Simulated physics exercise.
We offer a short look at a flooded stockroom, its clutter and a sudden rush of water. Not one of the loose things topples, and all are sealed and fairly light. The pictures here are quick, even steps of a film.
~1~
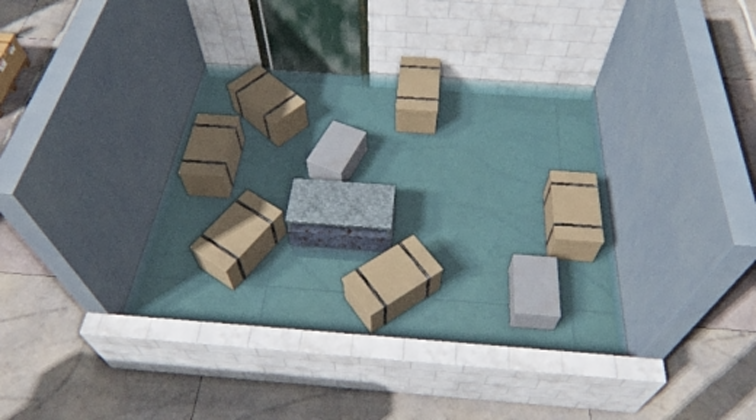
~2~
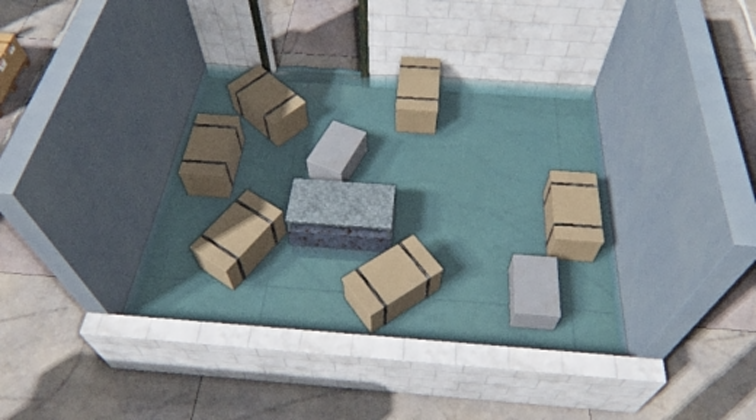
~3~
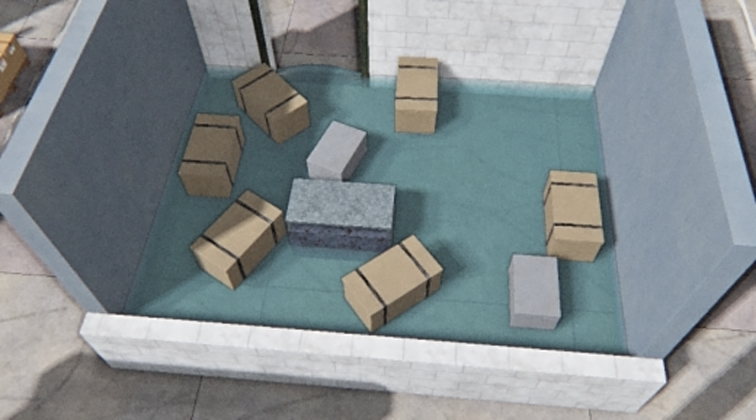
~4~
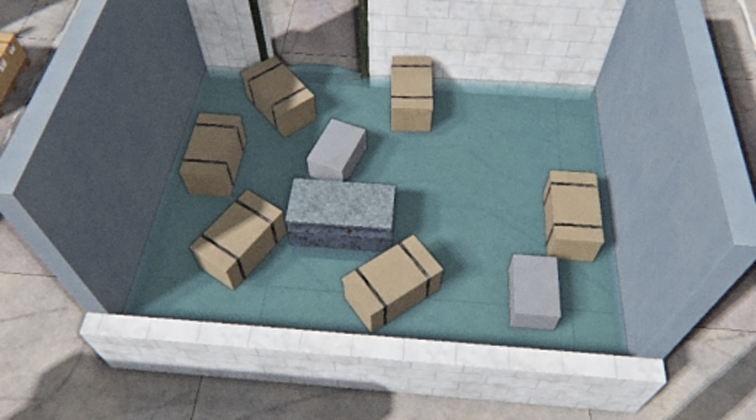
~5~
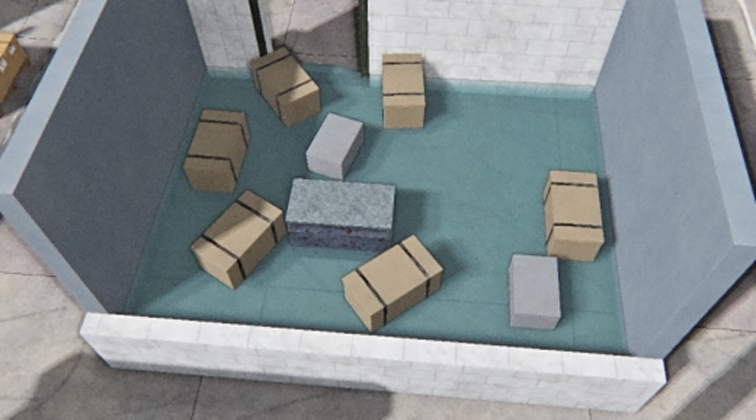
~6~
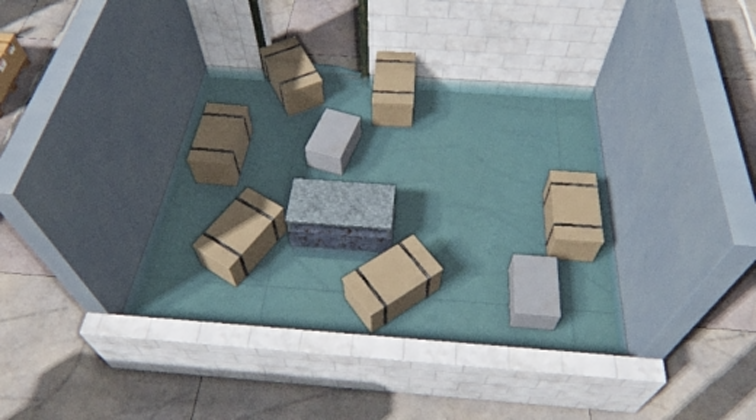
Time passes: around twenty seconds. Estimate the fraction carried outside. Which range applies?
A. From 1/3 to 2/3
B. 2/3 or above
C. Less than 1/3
Answer: A.
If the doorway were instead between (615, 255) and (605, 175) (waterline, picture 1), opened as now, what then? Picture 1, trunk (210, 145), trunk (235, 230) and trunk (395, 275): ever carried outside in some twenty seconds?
Looking at them in turn, number one is held back, number two is held back, and number three is flushed away.
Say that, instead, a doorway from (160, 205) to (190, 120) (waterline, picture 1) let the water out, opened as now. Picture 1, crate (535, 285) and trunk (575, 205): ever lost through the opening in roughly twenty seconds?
In that order: Never escapes, never escapes.
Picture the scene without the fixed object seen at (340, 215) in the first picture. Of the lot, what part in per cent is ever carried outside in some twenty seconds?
50 in a hundred.
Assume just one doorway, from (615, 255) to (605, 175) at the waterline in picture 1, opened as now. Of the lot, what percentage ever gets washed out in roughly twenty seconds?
About 60 percent.
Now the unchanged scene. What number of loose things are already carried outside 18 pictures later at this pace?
Tally: 2.
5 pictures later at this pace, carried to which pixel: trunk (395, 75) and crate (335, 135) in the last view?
Roughly at (340, 72) and (297, 116).
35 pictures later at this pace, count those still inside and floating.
3 in all.
A moment on, 1 of 8 are out; 7 afloat.
Next, 2 of 8 are out; 6 afloat.
Later, 5 of 8 are out; 3 afloat.
In the end, 5 of 8 are out; 3 afloat.
